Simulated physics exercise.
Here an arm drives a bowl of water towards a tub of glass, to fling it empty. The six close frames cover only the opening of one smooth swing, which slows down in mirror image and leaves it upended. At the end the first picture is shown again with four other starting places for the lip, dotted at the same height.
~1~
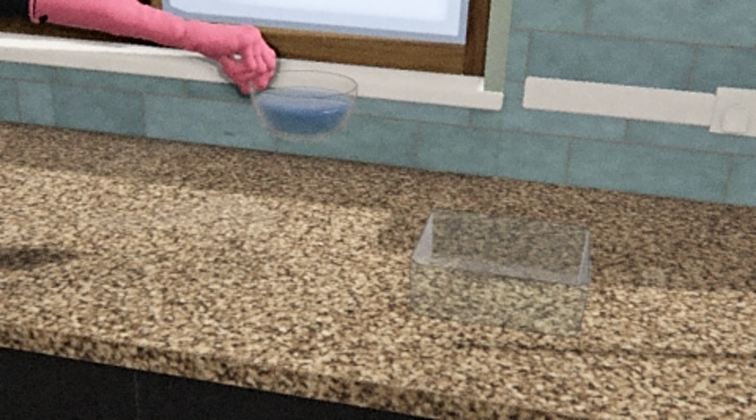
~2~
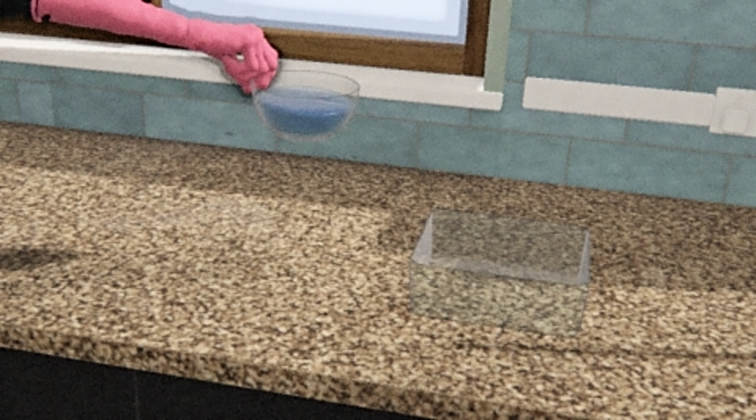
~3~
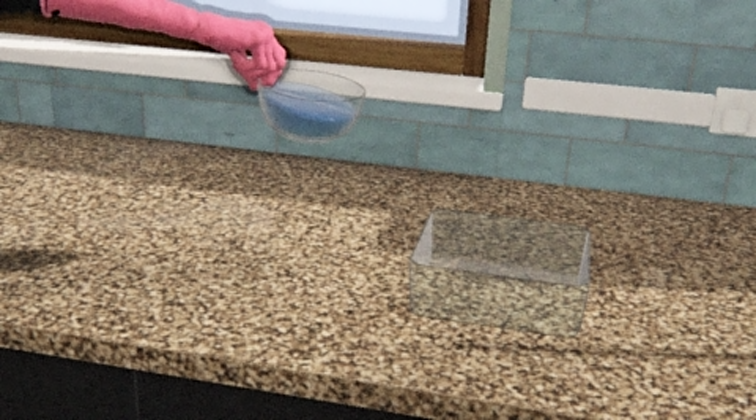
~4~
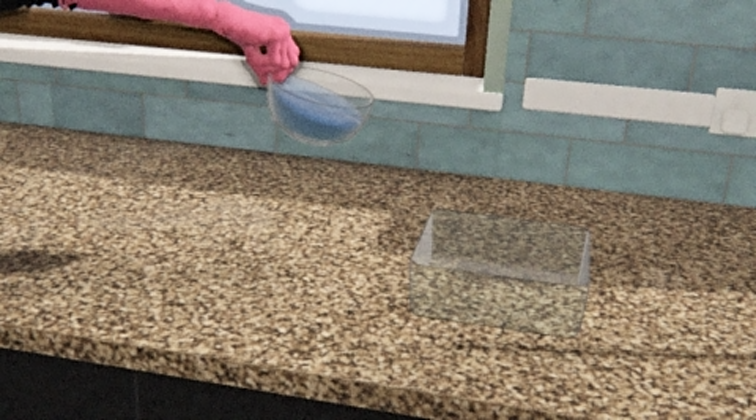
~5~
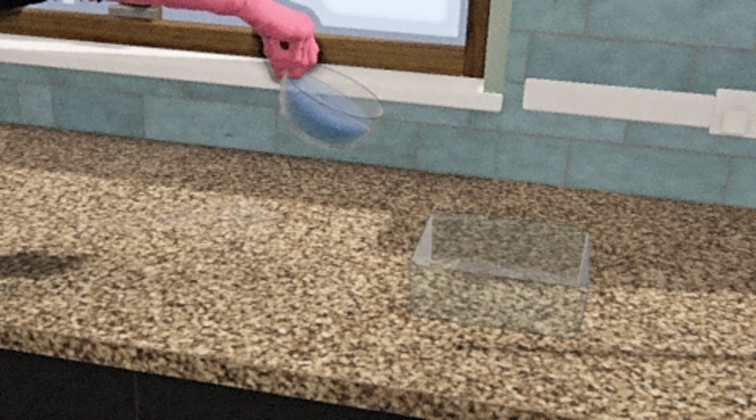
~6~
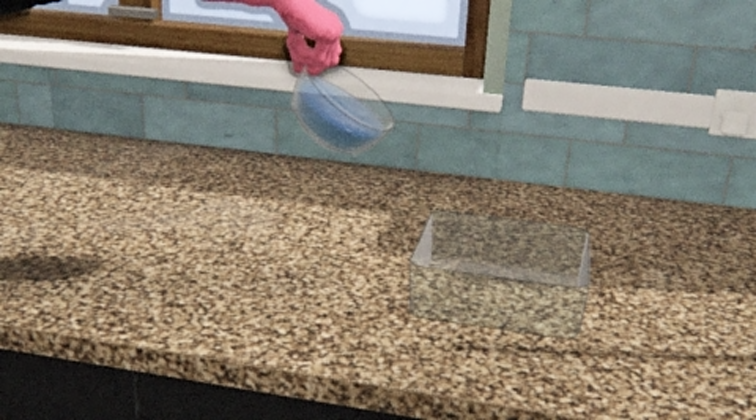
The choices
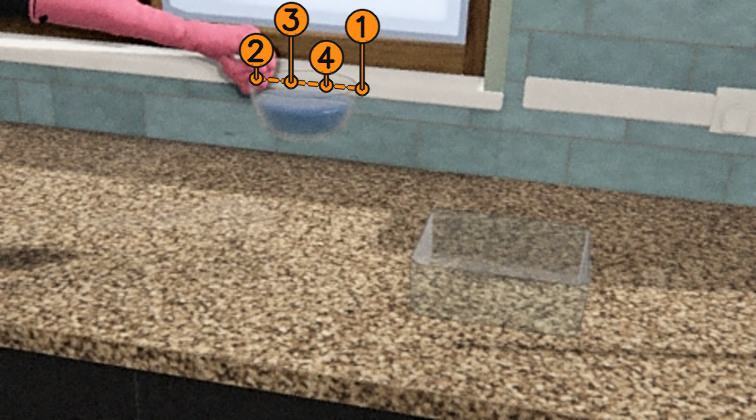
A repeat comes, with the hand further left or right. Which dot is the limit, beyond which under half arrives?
Go for 3.
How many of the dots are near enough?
Three of the four.
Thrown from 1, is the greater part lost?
No.
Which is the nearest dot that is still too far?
That would be 2.
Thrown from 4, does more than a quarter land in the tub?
Yes, it does.
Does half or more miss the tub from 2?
Yes, it does.
On the marked copy, 1 at (362, 88); 2 at (256, 78); 3 at (291, 81); 4 at (326, 85).
For dot 1, about 67 % lands in the tub, 5 % falls short and 29 % goes beside or beyond.
For dot 2, about 9 % lands in the tub, 88 % falls short and 3 % goes beside or beyond.
For dot 3, about 70 % lands in the tub, 15 % falls short and 15 % goes beside or beyond.
For dot 4, about 73 % lands in the tub, 6 % falls short and 21 % goes beside or beyond.
